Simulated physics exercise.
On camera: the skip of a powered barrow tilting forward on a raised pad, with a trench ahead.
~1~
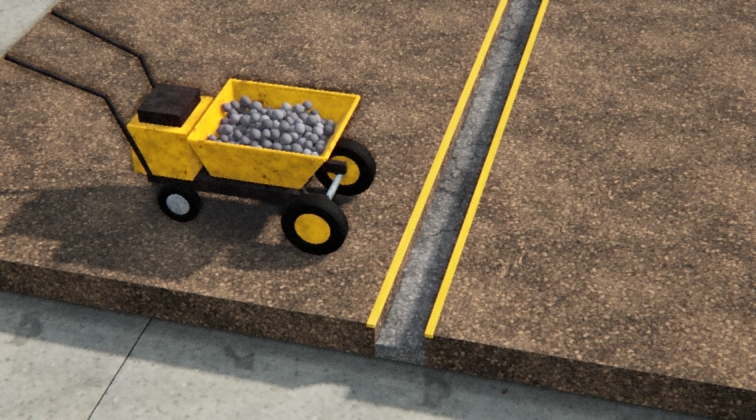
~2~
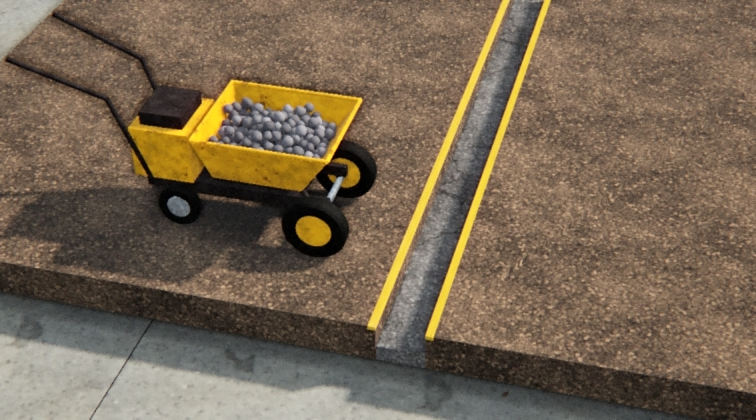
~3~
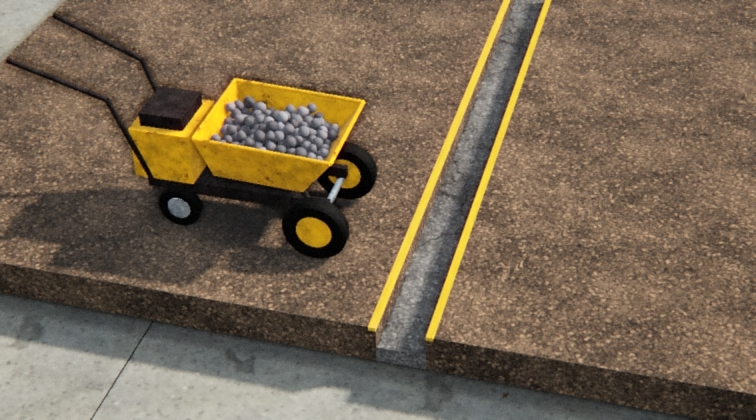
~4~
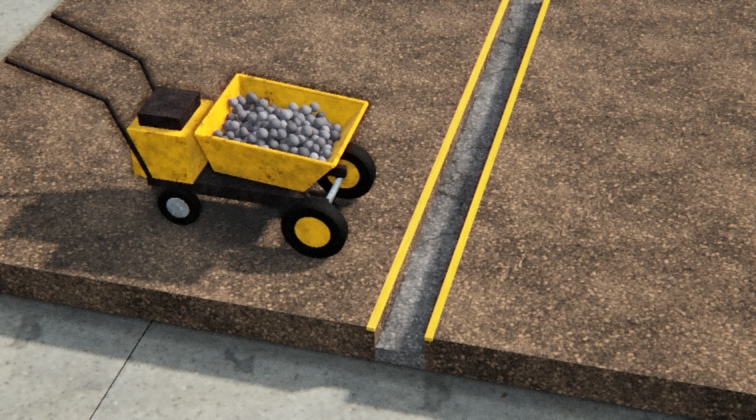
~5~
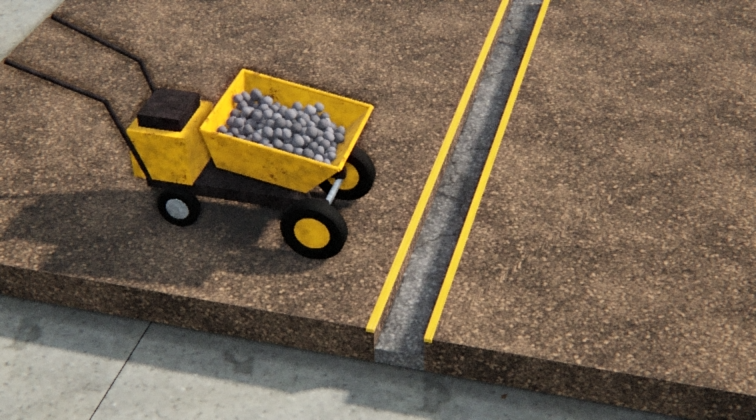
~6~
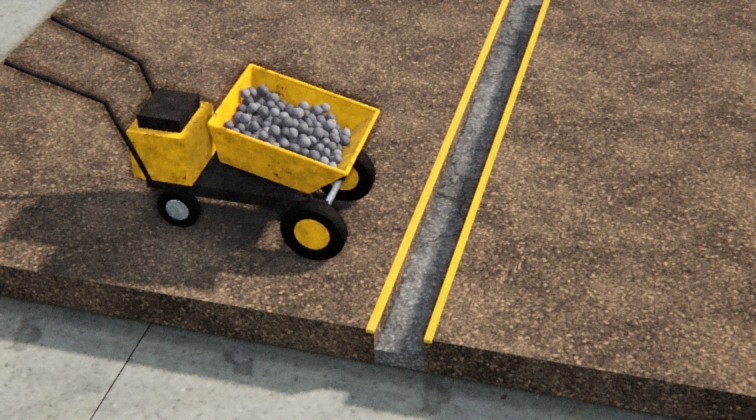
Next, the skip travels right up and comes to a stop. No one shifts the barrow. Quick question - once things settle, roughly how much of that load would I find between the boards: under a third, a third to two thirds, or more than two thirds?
You would find more than two thirds there.
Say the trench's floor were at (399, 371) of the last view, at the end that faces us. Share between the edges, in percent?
The share comes to around 90 percent.
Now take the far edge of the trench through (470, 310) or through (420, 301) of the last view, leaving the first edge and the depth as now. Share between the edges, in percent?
The first try gives 100 percent, then the second gives 50 percent.
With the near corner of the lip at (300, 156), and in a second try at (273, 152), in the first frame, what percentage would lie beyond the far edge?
About 0 per cent first, about 0 per cent second.
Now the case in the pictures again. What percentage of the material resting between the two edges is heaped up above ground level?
Roughly 30 in a hundred.
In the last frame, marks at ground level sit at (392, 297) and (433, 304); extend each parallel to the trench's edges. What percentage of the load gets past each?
100 % and 20 %, in that order.
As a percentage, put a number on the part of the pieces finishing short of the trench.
0 %.
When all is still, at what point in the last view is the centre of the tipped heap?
Resting centre, last frame: Roughly (440, 247).
Shortly afterwards, skip tipped steeply; the whole lot in the skip.
Next, skip tipped right over; the bulk in the skip; near a quarter in or heaped over the trench; only a few beyond it; a little falling.
Some moments later, skip tipped right over; only a few in the skip; only a few short of the trench; the bulk in or heaped over the trench; near a quarter beyond it.
In the end, skip tipped right over; only a few short of the trench; the bulk in or heaped over the trench; near a quarter beyond it.
